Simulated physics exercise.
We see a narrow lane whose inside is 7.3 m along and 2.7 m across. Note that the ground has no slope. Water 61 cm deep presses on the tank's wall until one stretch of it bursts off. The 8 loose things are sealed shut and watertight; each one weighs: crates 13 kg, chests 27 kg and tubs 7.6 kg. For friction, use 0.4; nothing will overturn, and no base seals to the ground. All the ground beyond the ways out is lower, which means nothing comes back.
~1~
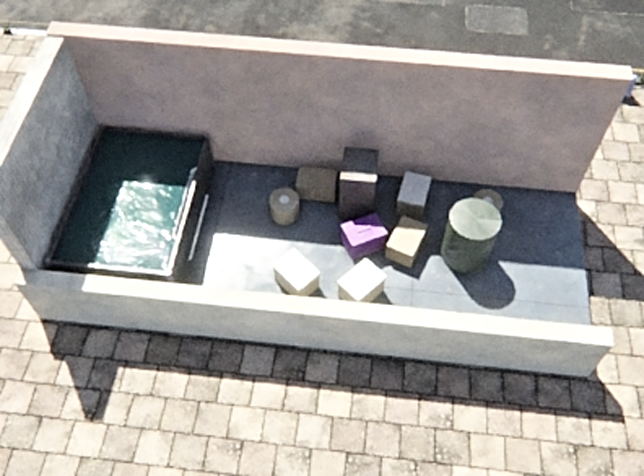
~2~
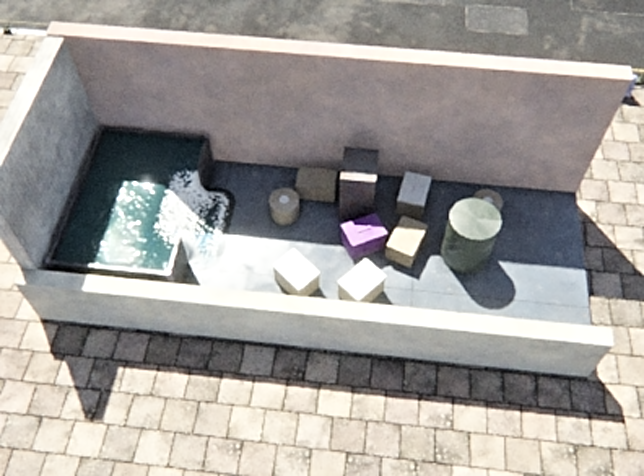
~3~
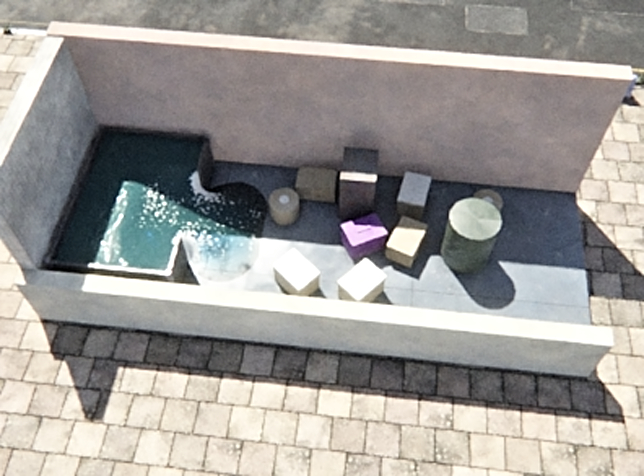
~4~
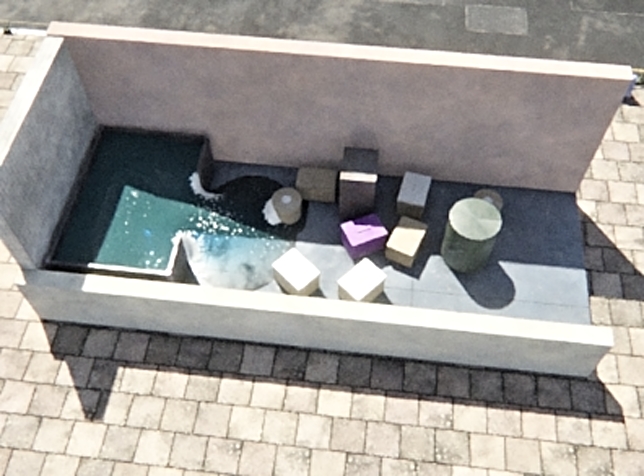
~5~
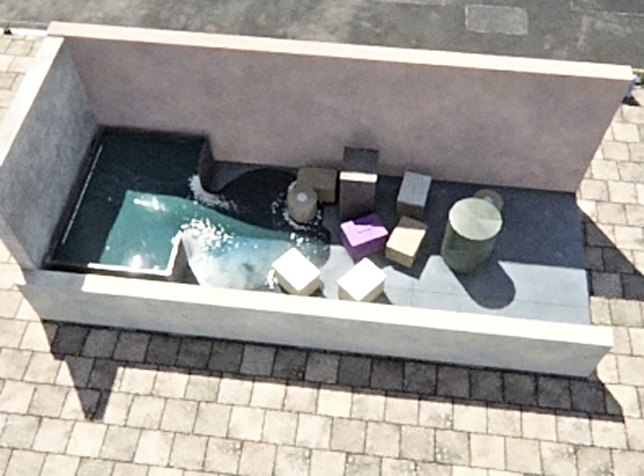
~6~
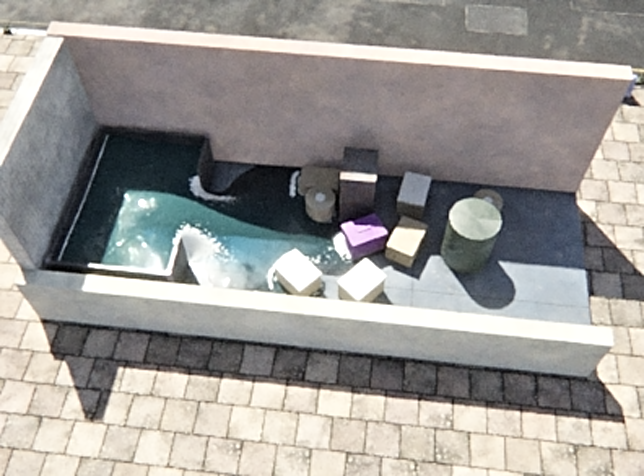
In a narrow walled lane seen from above, water sits in a dark enclosure at the left end while boxes and round tubs stand on the floor. The water pours out through a gap, foaming as it spreads rightward, and reaches the nearest small tub. That tub shifts slightly right as water reaches the purple chest.
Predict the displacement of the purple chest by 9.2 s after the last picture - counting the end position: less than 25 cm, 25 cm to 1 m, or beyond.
What happens is that the purple chest shifts a bit.
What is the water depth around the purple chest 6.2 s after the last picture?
8 cm or so.
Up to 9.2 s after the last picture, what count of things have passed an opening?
4.
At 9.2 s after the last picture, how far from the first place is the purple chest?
Around 50 cm from where it started.
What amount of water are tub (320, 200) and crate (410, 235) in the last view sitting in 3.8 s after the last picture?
Close to 12 and 12 centimetres.
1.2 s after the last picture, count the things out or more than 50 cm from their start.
Count then: 4.
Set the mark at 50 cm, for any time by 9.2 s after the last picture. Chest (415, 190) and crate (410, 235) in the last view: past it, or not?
In turn: Past it, short of it.
Then, 1.2 s after the last picture the purple chest is near (403, 231), 0.5 m from its start, aground; 0 of 8 are out; 3 afloat.
Then, 3.8 s after the last picture the purple chest is near (403, 232), 0.5 m from its start, aground; 3 of 8 are out; 3 afloat.
Then, 6.2 s after the last picture the purple chest is near (403, 232), 0.5 m from its start, aground; 4 of 8 are out; 2 afloat.
Then, 9.2 s after the last picture the purple chest is near (403, 232), 0.5 m from its start, aground; 4 of 8 are out; 1 afloat.
